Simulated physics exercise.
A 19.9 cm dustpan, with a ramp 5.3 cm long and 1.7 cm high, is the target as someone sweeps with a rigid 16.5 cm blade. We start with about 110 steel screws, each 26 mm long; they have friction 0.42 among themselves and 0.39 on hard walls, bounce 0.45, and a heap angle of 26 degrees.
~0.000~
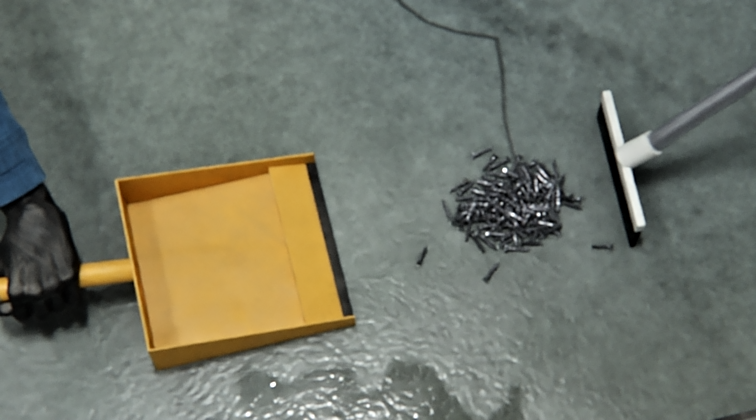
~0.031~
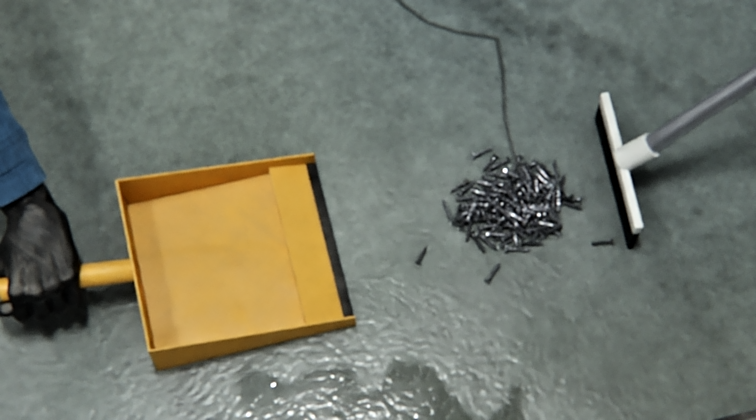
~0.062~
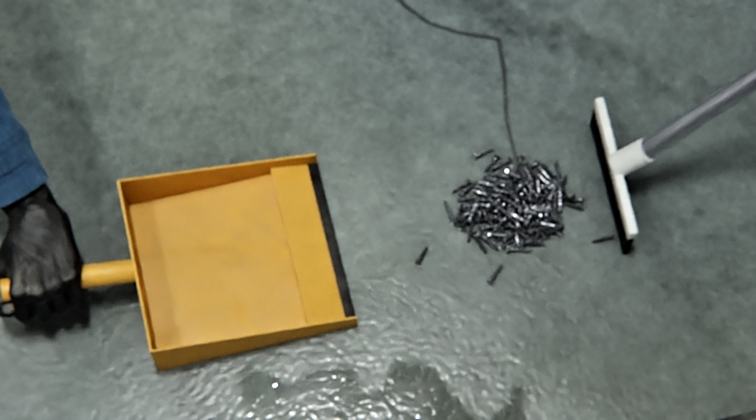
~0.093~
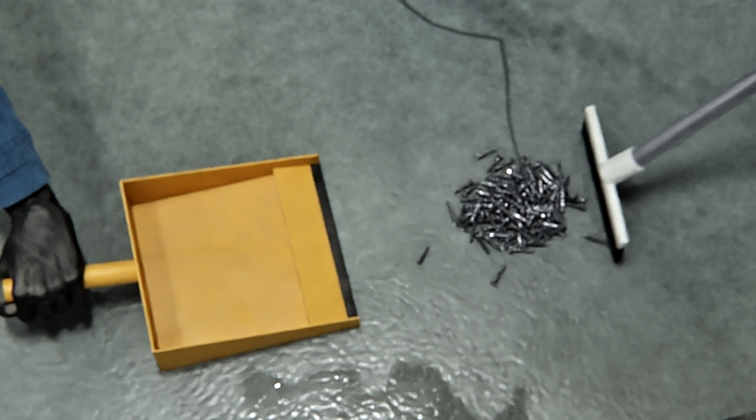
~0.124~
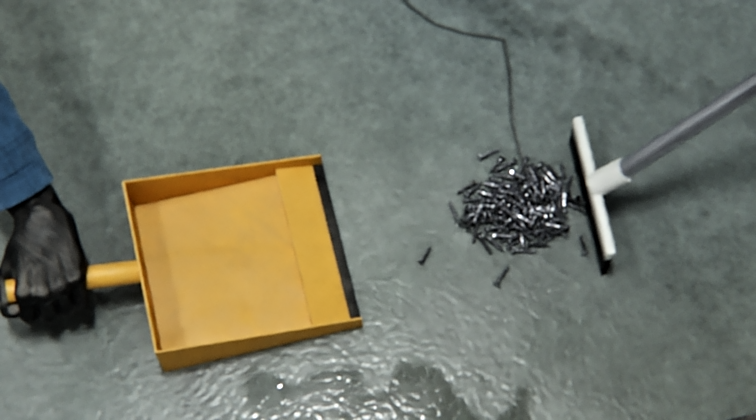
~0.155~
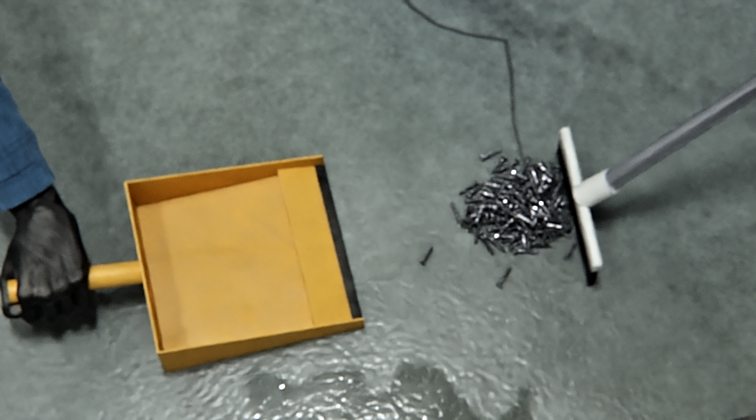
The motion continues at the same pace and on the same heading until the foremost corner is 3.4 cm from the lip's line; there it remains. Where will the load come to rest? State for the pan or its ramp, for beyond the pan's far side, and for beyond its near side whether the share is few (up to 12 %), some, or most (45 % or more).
Pan: Few, far side: Few, near side: Some.
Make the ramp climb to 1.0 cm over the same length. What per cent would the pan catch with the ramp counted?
Estimate with the new ramp: Some 5 in a hundred.
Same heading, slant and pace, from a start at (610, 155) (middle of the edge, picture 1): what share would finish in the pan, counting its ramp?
I'd estimate about 15 per cent.
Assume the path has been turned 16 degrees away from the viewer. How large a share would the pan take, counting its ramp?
That gives near 25 in a hundred.
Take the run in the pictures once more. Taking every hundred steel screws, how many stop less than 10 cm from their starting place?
I'd guess some 20 per cent.
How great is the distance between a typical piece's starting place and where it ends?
Roughly 18 cm.
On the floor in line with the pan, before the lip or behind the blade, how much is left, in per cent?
Some 75 per cent end up there.
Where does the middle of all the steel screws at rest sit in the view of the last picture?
When it all comes to rest, the middle is near (372, 267).
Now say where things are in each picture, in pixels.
Blade from (639, 226) to (606, 99), moved 0.0 cm, 0 of the pieces shifted so far; middle of the pieces at (510, 209); pan at (221, 267), in the first picture.
Blade from (637, 228) to (604, 101), moved 0.3 cm, 1 of the pieces shifted so far; middle of the pieces at (510, 209), in the second picture.
Blade from (631, 234) to (599, 106), moved 1.3 cm, 1 of the pieces shifted so far; middle of the pieces at (512, 209), in the third picture.
Blade from (622, 243) to (590, 114), moved 3.0 cm, 2 of the pieces shifted so far; middle of the pieces at (514, 210), in the fourth picture.
Blade from (609, 254) to (577, 125), moved 5.2 cm, 4 of the pieces shifted so far; middle of the pieces at (517, 210), in the fifth picture.
Blade from (596, 266) to (564, 136), moved 7.3 cm, 26 of the pieces shifted so far; middle of the pieces at (518, 211); pan at (230, 269). The blade's pace is about 0.70 m/s, heading 22 degrees towards the viewer's side, in the sixth picture.
Then, at 0.33 s, middle of the blade 15 cm from the lip; 0 % over the lip, far side 0 %, near side 5 %.
After 0.45 s, middle of the blade 7 cm from the lip; 0 % over the lip, far side 0 %, near side 10 %.
Then, at 0.70 s, middle of the blade 4 cm from the lip; 5 % over the lip, far side 0 %, near side 20 %.
In the end, at 1.2 s, pan 5 %, far side 0 %, near side 20 %, in front of the lip or behind the blade 75 %.
